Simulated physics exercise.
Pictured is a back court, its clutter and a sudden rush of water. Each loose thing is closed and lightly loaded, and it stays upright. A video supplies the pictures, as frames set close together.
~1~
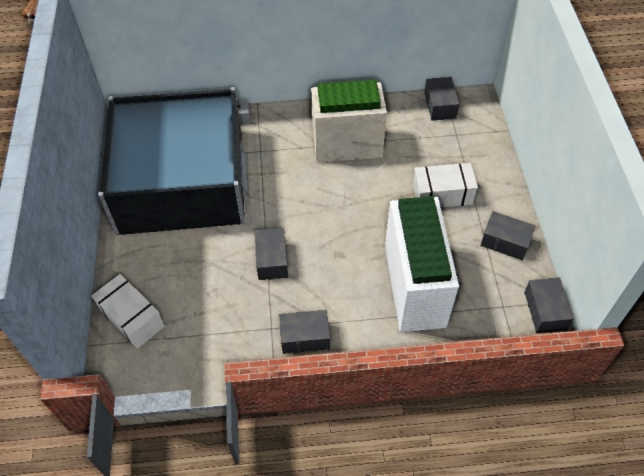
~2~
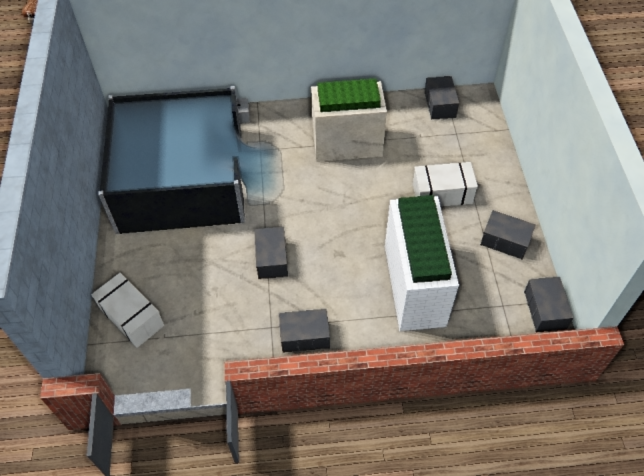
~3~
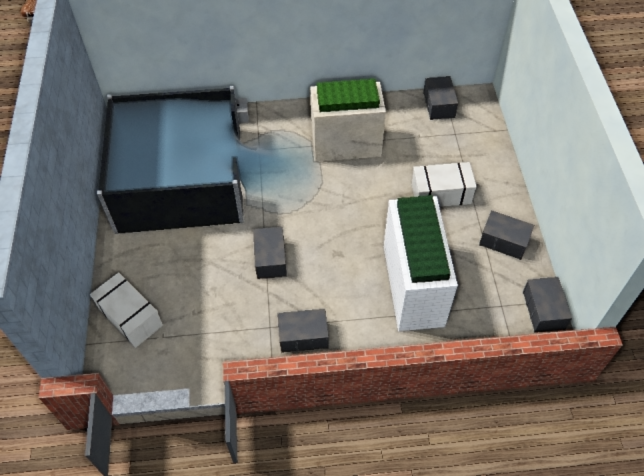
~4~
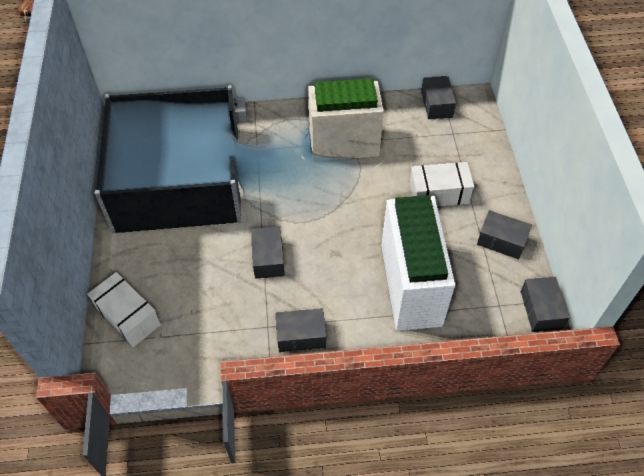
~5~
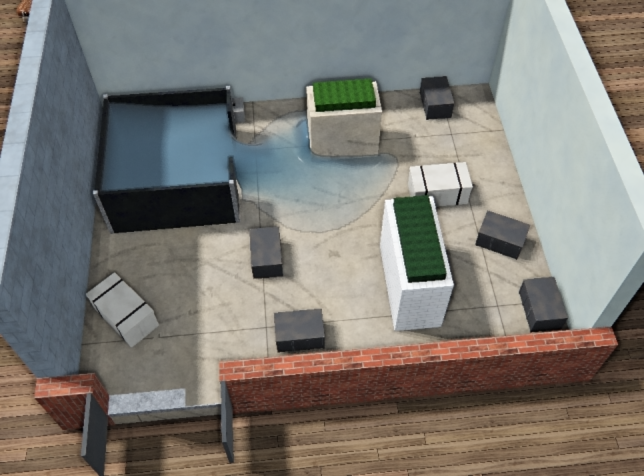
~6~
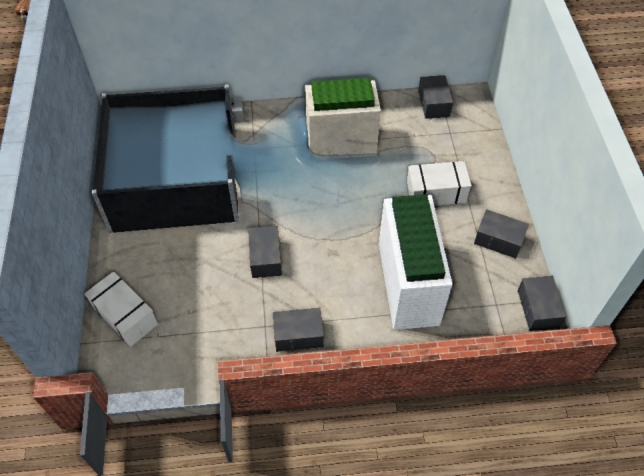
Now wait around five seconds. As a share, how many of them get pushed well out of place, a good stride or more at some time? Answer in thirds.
Two thirds or more.
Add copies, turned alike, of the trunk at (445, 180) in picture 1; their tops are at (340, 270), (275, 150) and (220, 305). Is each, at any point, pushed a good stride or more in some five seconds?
Here's the rundown: Sent far off, sent far off, and finally never gets far.
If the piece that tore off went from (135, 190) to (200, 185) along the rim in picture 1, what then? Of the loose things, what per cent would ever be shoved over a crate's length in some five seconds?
About 40 %.
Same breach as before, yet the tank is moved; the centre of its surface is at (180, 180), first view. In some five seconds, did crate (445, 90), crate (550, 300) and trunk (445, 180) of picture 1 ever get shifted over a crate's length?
Result per object - went far, went far, went far.
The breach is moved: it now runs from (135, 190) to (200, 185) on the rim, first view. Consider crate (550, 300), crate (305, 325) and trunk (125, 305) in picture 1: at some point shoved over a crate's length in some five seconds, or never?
Each in turn, ends up that far off, ends up that far off, ends up that far off.
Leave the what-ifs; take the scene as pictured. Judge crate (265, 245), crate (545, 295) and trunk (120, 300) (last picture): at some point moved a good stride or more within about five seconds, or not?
Successively: Never went far, moved a long way, never went far.
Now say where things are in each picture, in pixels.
In the first picture, a trunk at (446, 178) rests on the ground; a crate at (443, 91) rests on the ground; 0 of 8 have shifted.
In the second picture, a trunk at (446, 177) rests on the ground; a crate at (443, 90) rests on the ground; 0 of 8 have shifted.
In the third picture, a trunk at (445, 177) rests on the ground; a crate at (442, 90) rests on the ground; 0 of 8 have shifted.
In the fourth picture, a trunk at (443, 177) rests on the ground; a crate at (440, 90) rests on the ground; 0 of 8 have shifted.
In the fifth picture, a trunk at (441, 177) rests on the ground; a crate at (438, 90) rests on the ground; 0 of 8 have shifted.
In the sixth picture, a trunk at (440, 176), on the bottom; a crate at (437, 89) rests on the ground; 0 of 8 have shifted.
A moment on, 0 of 8 are well off their spots; 0 afloat.
Next, 2 of 8 are well off their spots; 1 afloat.
Later, 5 of 8 are well off their spots; 4 afloat.
In the end, 5 of 8 are well off their spots, and 6 have been at some point; 5 afloat.
